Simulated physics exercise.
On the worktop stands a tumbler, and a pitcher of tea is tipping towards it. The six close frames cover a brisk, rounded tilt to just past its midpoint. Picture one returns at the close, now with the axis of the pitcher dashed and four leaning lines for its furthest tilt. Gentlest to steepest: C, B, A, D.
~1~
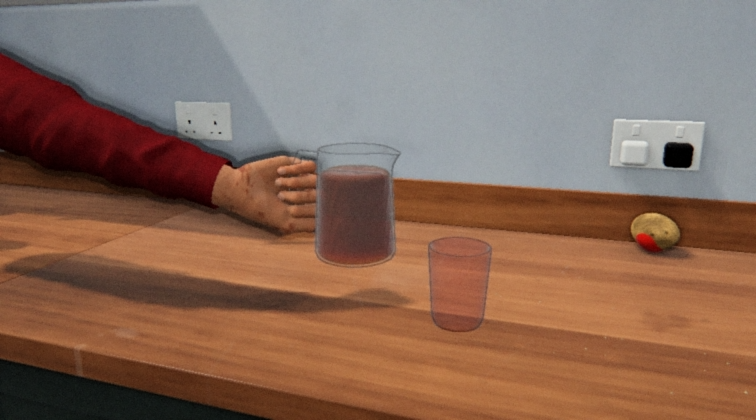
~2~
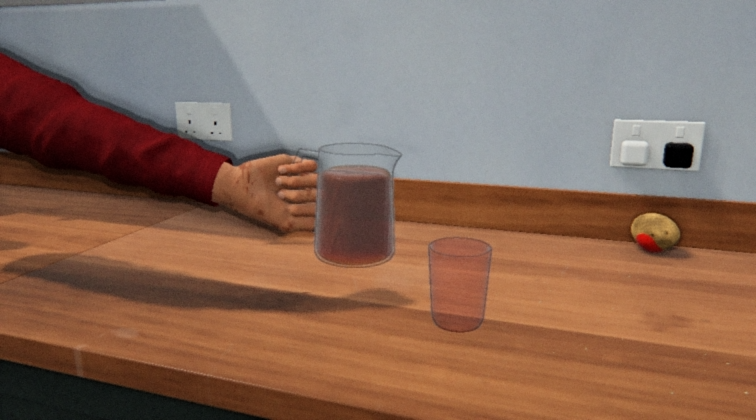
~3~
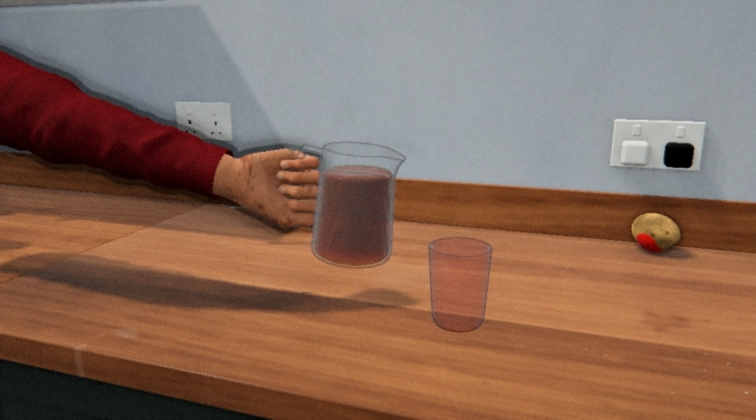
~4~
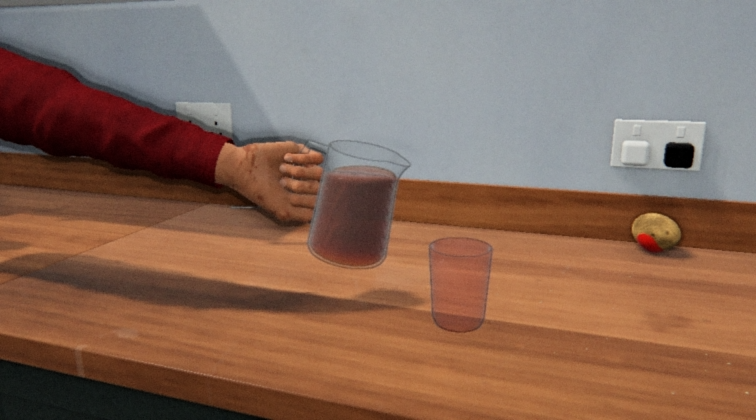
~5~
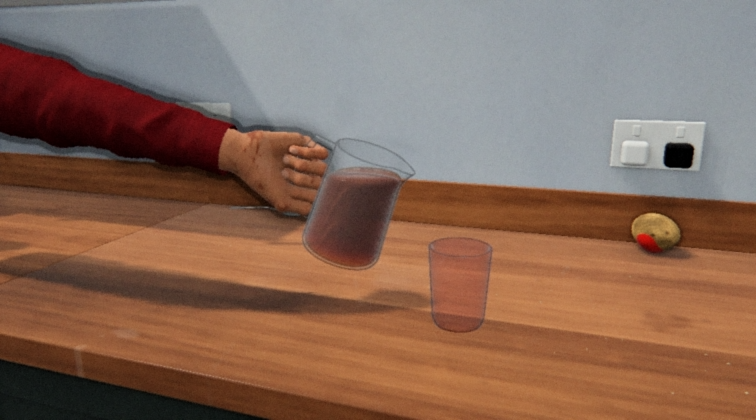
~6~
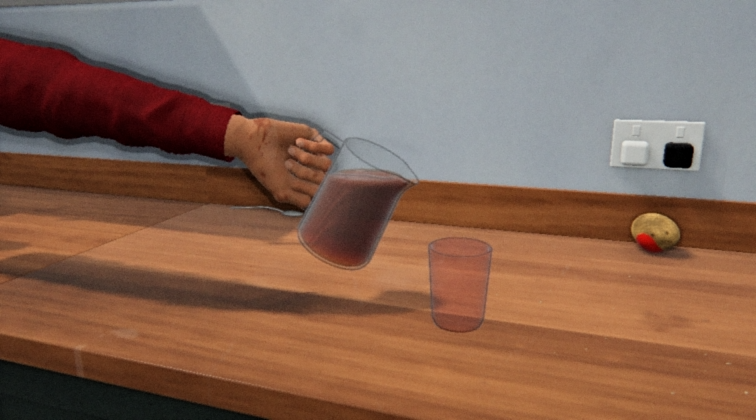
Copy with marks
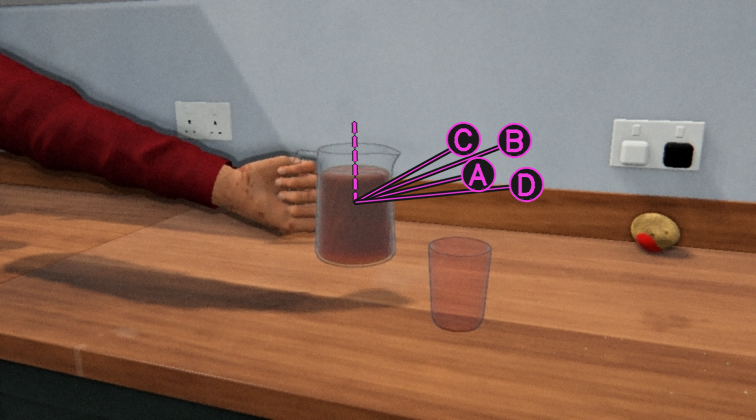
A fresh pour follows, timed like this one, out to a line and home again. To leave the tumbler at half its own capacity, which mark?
It is C.
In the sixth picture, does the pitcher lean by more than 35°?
No, it does not.
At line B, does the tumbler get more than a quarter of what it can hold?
Yes, clearly.
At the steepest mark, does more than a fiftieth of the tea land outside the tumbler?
Yes, it does.
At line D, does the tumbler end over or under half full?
Over.
On the marked copy, A at (461, 177); B at (499, 147); C at (450, 150); D at (509, 187).
For line A, the tumbler ends with about 83 % of what it can hold; 6 % of the tea is spilt.
For line B, the tumbler ends with about 69 % of what it can hold.
For line C, the tumbler ends with about 47 % of what it can hold.
For line D, the tumbler ends with about 82 % of what it can hold; 18 % of the tea is spilt.
